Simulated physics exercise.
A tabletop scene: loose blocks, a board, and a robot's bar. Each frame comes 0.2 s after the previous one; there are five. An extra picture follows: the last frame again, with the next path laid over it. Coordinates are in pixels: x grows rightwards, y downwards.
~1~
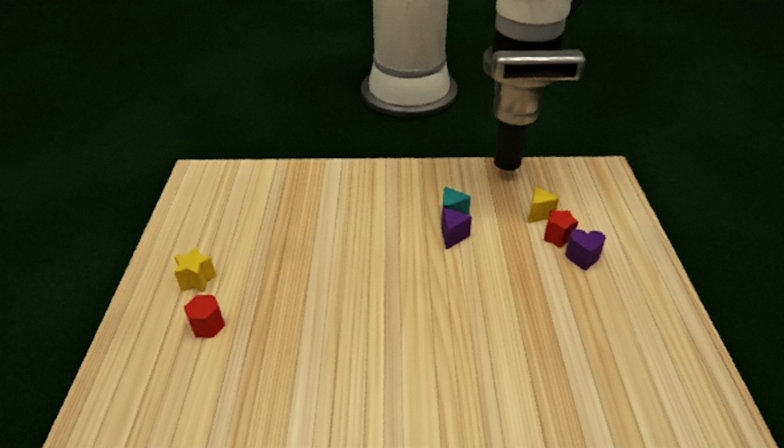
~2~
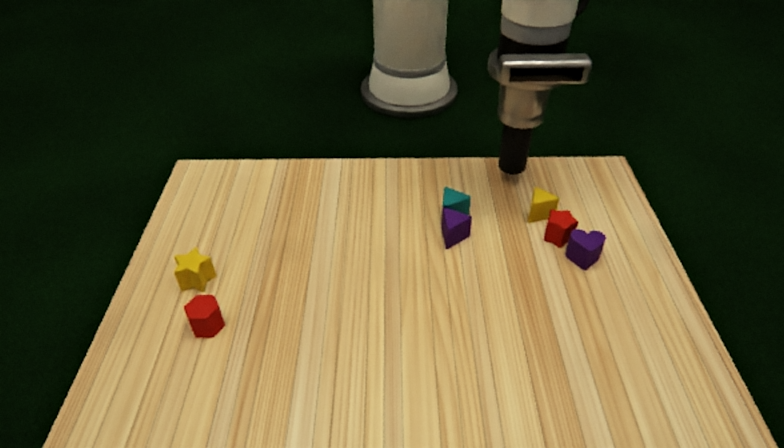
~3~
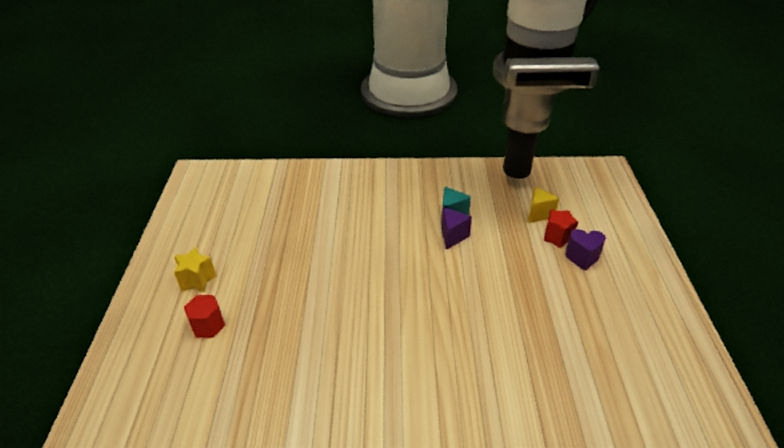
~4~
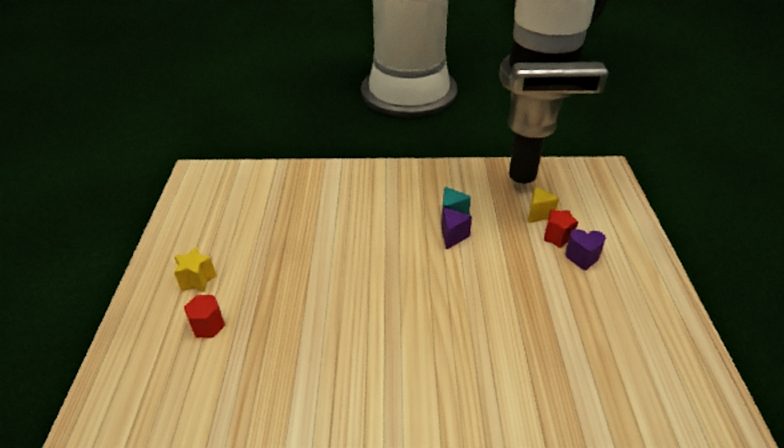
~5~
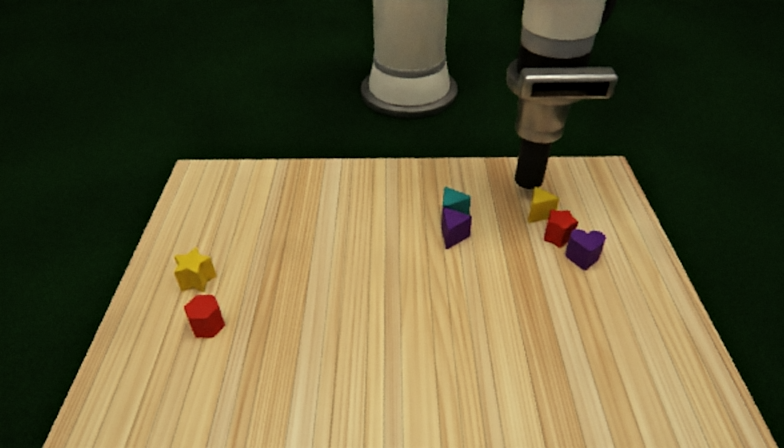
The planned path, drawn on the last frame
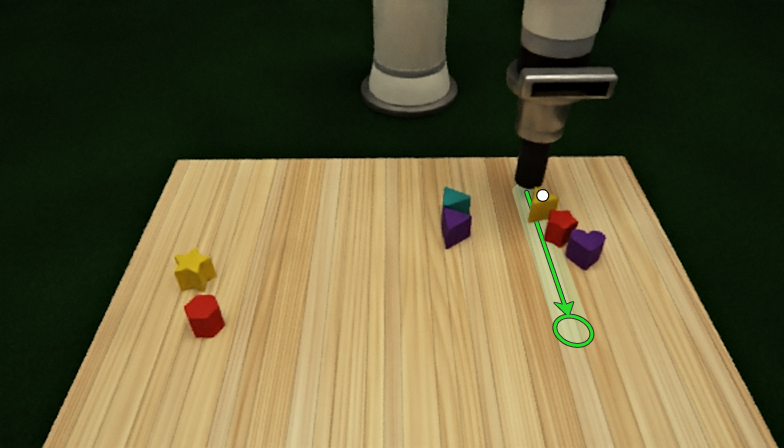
In the video, a robot arm's dark bar moves slightly right and toward the viewer along the far edge of a wooden tabletop, nearing a yellow triangular block, while all the scattered red, yellow, purple and turquoise blocks stay still.
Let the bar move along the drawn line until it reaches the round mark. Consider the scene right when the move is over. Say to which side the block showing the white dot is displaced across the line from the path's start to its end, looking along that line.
It's pushed right.
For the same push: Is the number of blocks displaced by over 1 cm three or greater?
Yes
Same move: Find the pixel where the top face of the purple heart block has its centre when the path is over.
That would be at about pixel (613, 249).
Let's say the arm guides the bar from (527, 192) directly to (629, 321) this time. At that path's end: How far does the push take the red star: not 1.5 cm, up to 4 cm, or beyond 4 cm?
It moves quite far, over 4 cm.
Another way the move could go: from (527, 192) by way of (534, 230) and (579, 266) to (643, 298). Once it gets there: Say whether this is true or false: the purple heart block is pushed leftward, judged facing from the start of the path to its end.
The statement is true.
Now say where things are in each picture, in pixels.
The first picture shows bar's lower end (507, 163); turquoise triangular piece (454, 196); yellow triangular piece (543, 195); red star (563, 218); purple heart block (589, 238).
The second picture shows bar (512, 167); blocks still.
The third picture shows bar (517, 171); blocks still.
The fourth picture shows bar (522, 175); blocks still.
The fifth picture shows bar (529, 181); turquoise triangular piece (454, 196); yellow triangular piece (543, 195); red star (563, 218); purple heart block (589, 238).
Drawn move, from (527, 192) directly to (573, 330); the dot is on the yellow triangular piece.
What follows on the original path. One third of the way, bar (542, 220); yellow triangular piece (544, 229), turned 40° anticlockwise; red star (572, 224); purple heart block (593, 241).
Two thirds of the way, bar (558, 265); yellow triangular piece (541, 269), turned 20° clockwise; red star (582, 237), turned 30° anticlockwise; purple heart block (613, 249), turned 30° anticlockwise.
At the end, bar (577, 319); turquoise triangular piece still; yellow triangular piece (538, 275), turned 45° clockwise; red star (582, 237), turned 30° anticlockwise; purple heart block (613, 249), turned 30° anticlockwise.
